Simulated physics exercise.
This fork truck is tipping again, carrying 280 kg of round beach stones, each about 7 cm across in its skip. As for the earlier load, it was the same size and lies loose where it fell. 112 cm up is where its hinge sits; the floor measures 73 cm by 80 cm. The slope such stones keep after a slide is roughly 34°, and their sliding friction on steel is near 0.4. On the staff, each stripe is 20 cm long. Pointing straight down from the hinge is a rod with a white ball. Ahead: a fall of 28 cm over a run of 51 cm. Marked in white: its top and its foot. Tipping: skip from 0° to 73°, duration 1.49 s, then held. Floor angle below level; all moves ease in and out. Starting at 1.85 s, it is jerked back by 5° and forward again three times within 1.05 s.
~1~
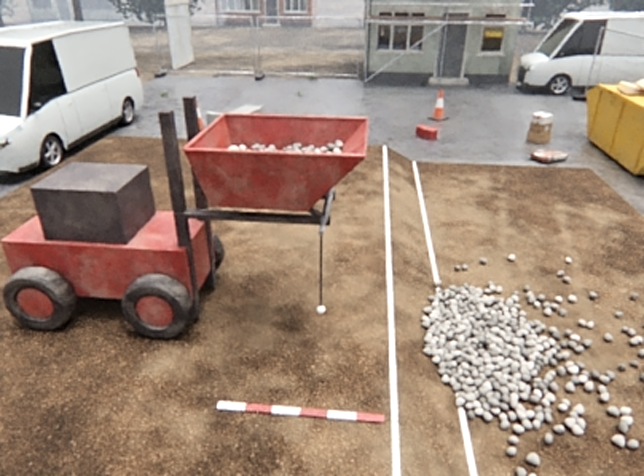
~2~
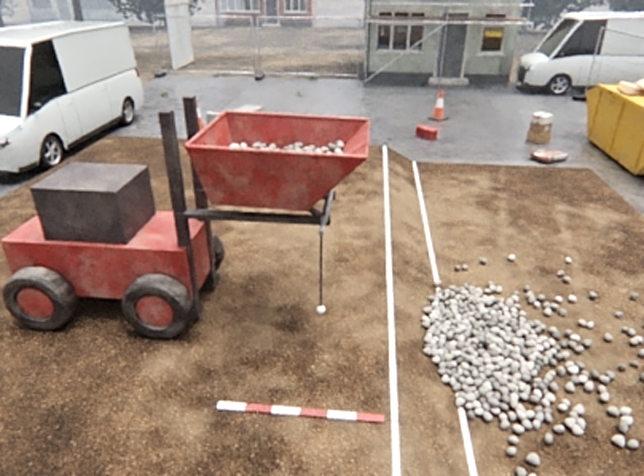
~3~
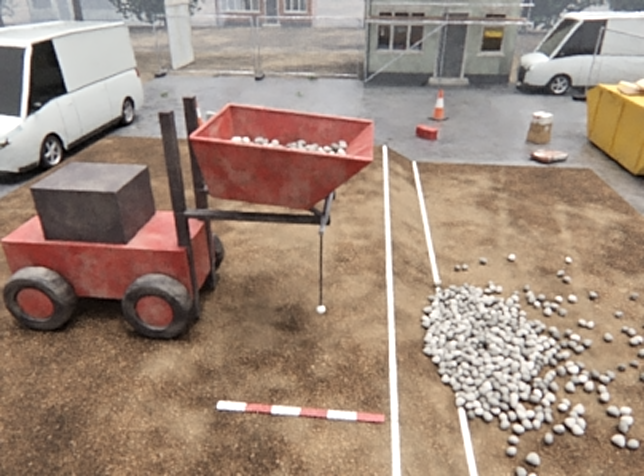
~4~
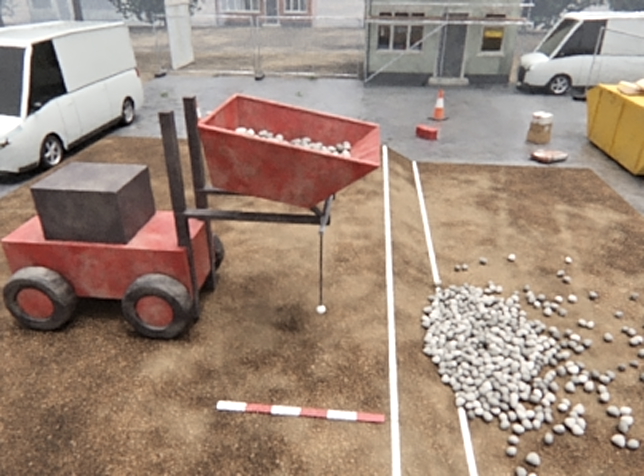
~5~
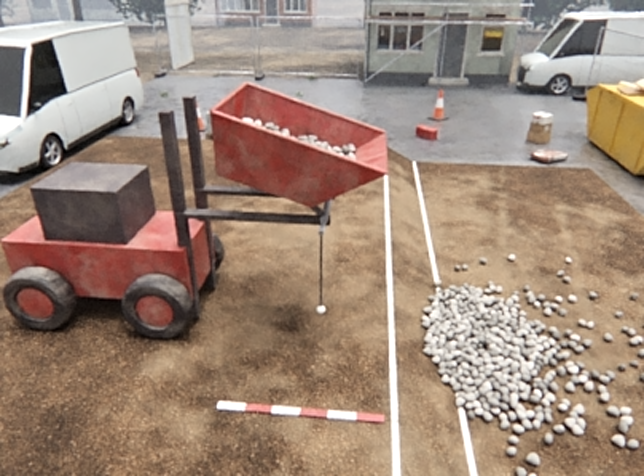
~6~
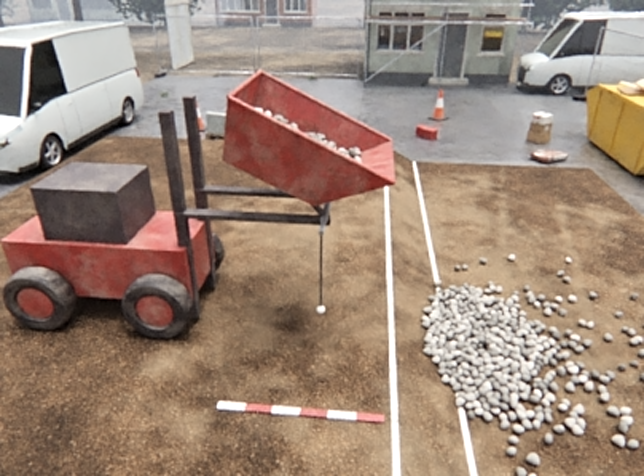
A red skip full of pale round stones, held up by a small fork truck, tilted steadily down to the right, while the truck stayed still and a loose heap of stones lay nearby.
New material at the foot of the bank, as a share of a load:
Roughly 89 percent.
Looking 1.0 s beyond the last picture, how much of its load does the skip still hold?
That works out to about 65 %.
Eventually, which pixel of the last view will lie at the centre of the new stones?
Roughly at (487, 339) in the last picture.
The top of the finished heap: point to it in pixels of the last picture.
Expect the peak around (472, 326).
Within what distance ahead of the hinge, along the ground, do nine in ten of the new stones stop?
Ahead of it by roughly 200 cm.
Then, 0.5 s after the last picture the floor is at 62°; in per cent of one load, 100 in the skip, 8 on the top or the slope, 90 at the foot of the bank; the foremost stones are past the picture's edge.
Then, 1.0 s after the last picture the floor is at 73°; in per cent of one load, 64 in the skip, 42 on the top or the slope, 93 at the foot of the bank; the foremost stones are past the picture's edge.
Then, 2.8 s after the last picture the floor is at 73°; in per cent of one load, 0 in the skip, 19 on the top or the slope, 179 at the foot of the bank; the foremost stones are past the picture's edge.
Then, 5.2 s after the last picture the floor is at 73°; in per cent of one load, 0 in the skip, 19 on the top or the slope, 179 at the foot of the bank; the foremost stones are past the picture's edge. Net gain at the foot of the bank, 89.
